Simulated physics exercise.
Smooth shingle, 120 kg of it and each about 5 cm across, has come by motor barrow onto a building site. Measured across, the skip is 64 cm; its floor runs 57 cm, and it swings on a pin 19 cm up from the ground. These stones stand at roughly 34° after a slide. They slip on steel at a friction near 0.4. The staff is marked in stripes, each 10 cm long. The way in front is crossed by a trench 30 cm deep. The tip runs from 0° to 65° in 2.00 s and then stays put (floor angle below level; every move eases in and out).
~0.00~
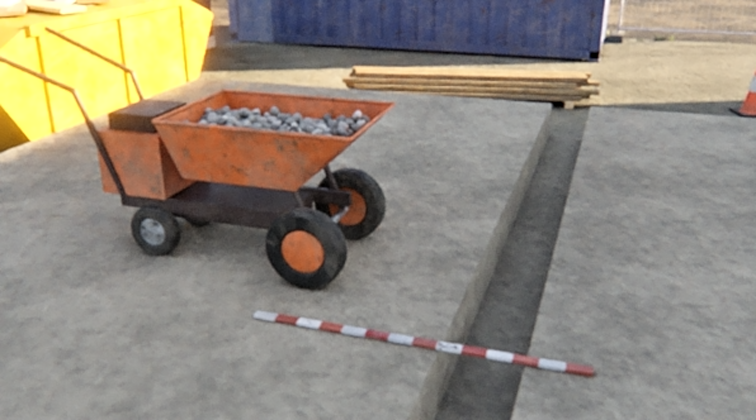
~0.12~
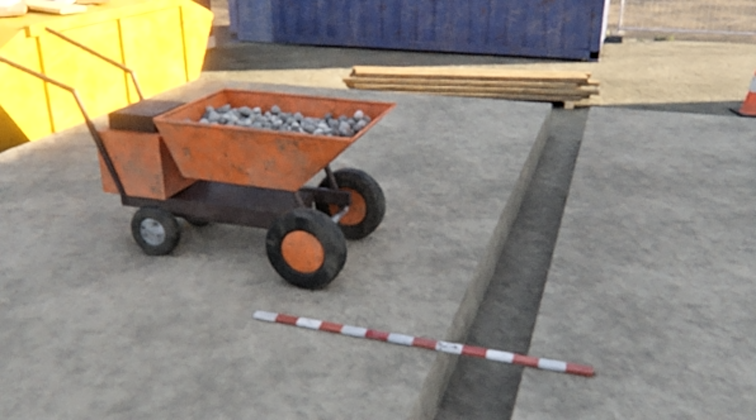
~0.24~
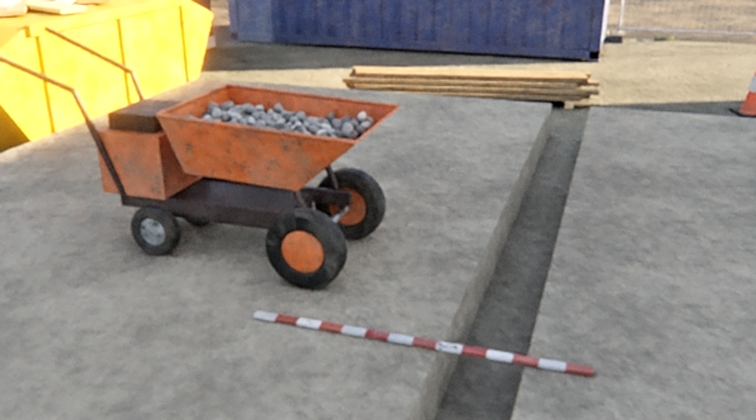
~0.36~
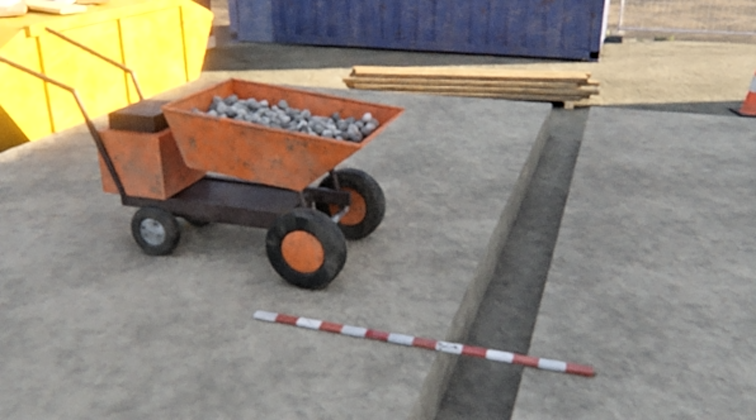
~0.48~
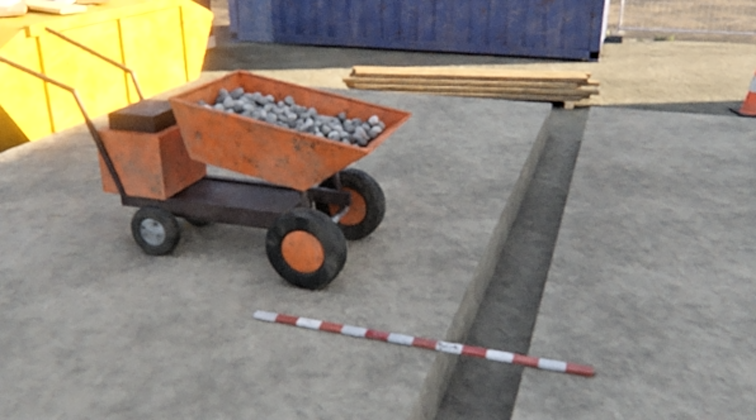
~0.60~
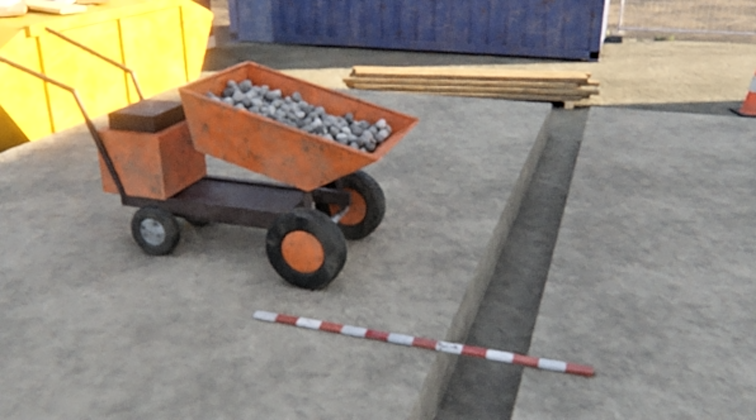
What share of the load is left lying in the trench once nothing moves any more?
About 100 per cent.
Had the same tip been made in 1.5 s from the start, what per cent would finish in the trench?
Near 100 per cent.
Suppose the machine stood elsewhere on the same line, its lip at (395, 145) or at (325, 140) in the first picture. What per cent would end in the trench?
Close to 65 percent in the first case, 85 percent in the second.
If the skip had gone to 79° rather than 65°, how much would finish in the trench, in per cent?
About 85%.
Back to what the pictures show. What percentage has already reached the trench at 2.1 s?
Approx. 70 % of the load.
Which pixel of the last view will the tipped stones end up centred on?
The stones end up centred near (506, 323).
After 1.5 s the floor is at 55°; 99 % in the skip, 1 % short of the trench; the foremost stones are at (450, 225).
After 2.1 s the floor is at 65°; 27 % in the skip, 4 % short of the trench, 69 % in the trench; the foremost stones are at (541, 315).
After 2.5 s the floor is at 65°; 6 % in the skip, 3 % short of the trench, 90 % in the trench; the foremost stones are at (544, 309).
After 4.4 s the floor is at 65°; 0 % in the skip, 100 % in the trench; the foremost stones are at (544, 313).
